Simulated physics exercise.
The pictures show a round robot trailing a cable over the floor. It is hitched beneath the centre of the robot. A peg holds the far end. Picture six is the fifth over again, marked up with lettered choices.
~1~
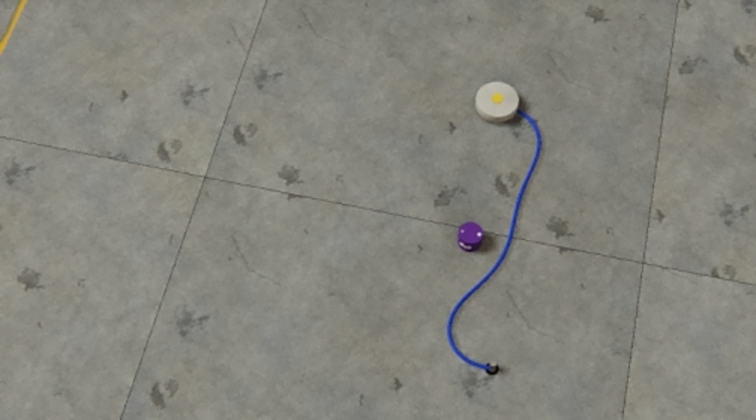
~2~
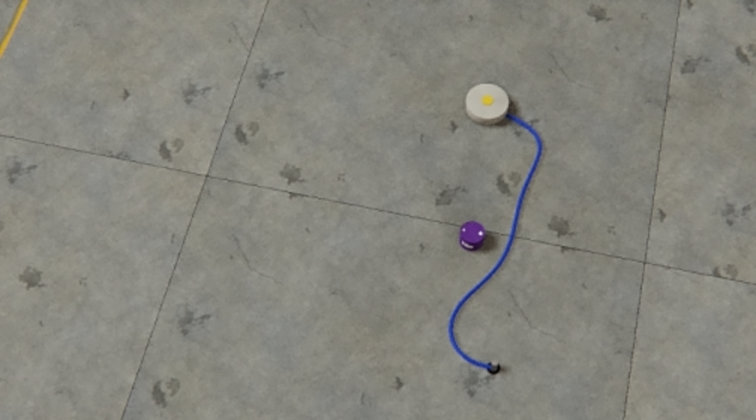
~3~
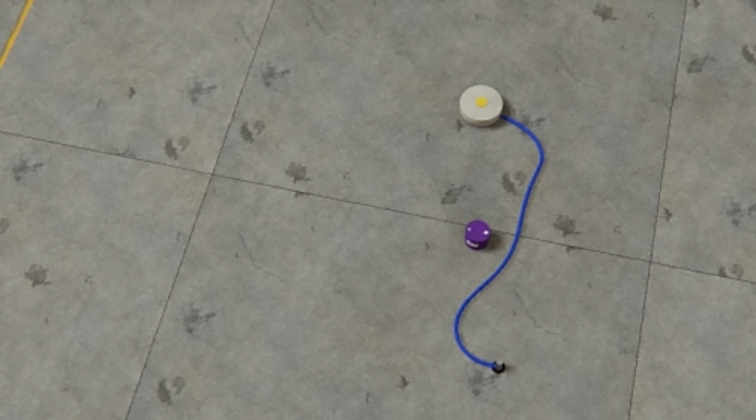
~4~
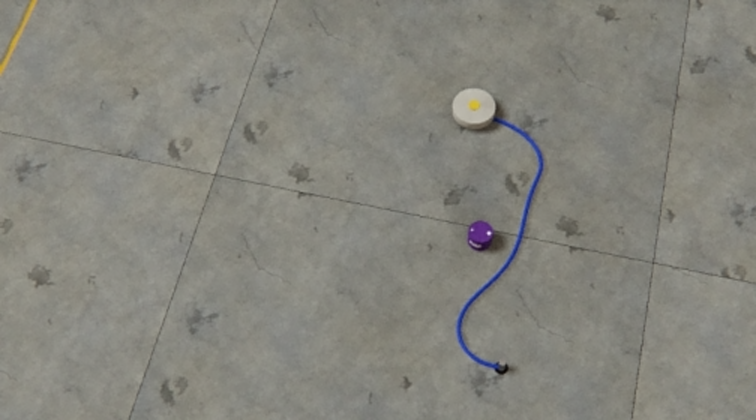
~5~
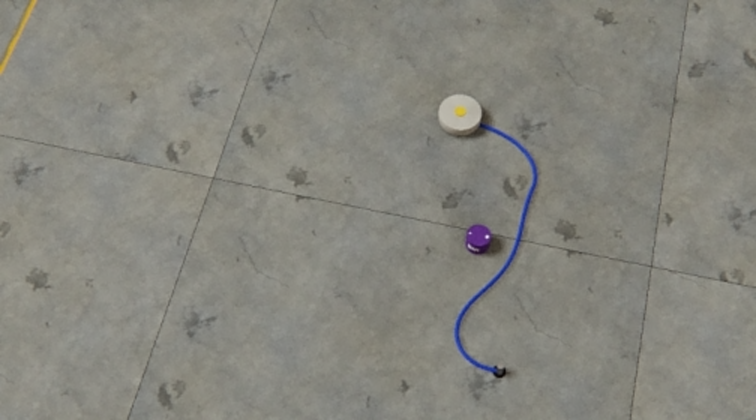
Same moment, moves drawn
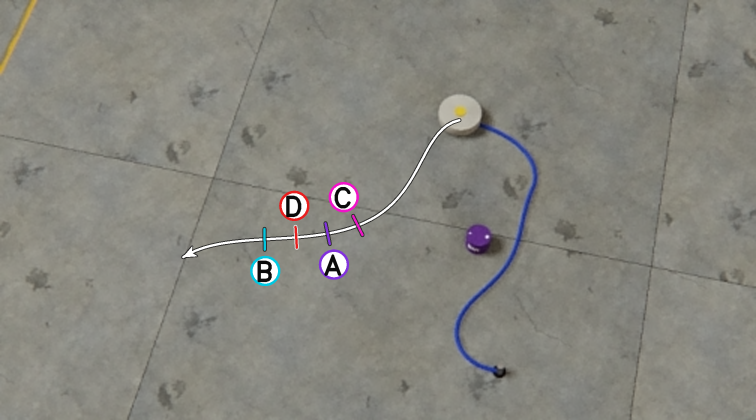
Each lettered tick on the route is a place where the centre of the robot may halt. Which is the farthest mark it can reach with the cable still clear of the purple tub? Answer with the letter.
At A, and not beyond.
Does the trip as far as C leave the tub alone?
Yes.
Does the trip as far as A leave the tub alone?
Yes.
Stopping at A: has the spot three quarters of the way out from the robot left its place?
By then, no.
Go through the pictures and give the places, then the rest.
Robot (497, 103); peg (493, 366); purple tub (470, 237), in the first frame.
Robot (487, 105); peg (494, 365), in the second frame.
Robot (481, 106); peg (499, 365), in the third frame.
Robot (474, 110); peg (502, 365), in the fourth frame.
Robot (460, 116); peg (500, 369); purple tub (478, 240), in the fifth frame.
On the marked copy, A at (328, 234); B at (265, 239); C at (358, 226); D at (296, 237); the route from (460, 120) via (351, 228) to (183, 257).
Following A. Soon after the start, robot (421, 159), middle of the cable (518, 241).
Later, robot (383, 208), middle of the cable (518, 241).
In the end, robot (327, 230), middle of the cable (508, 241); nothing has been touched.
As for the rest, B brings the cable against the tub; C is safe but short; D brings the cable against the tub.
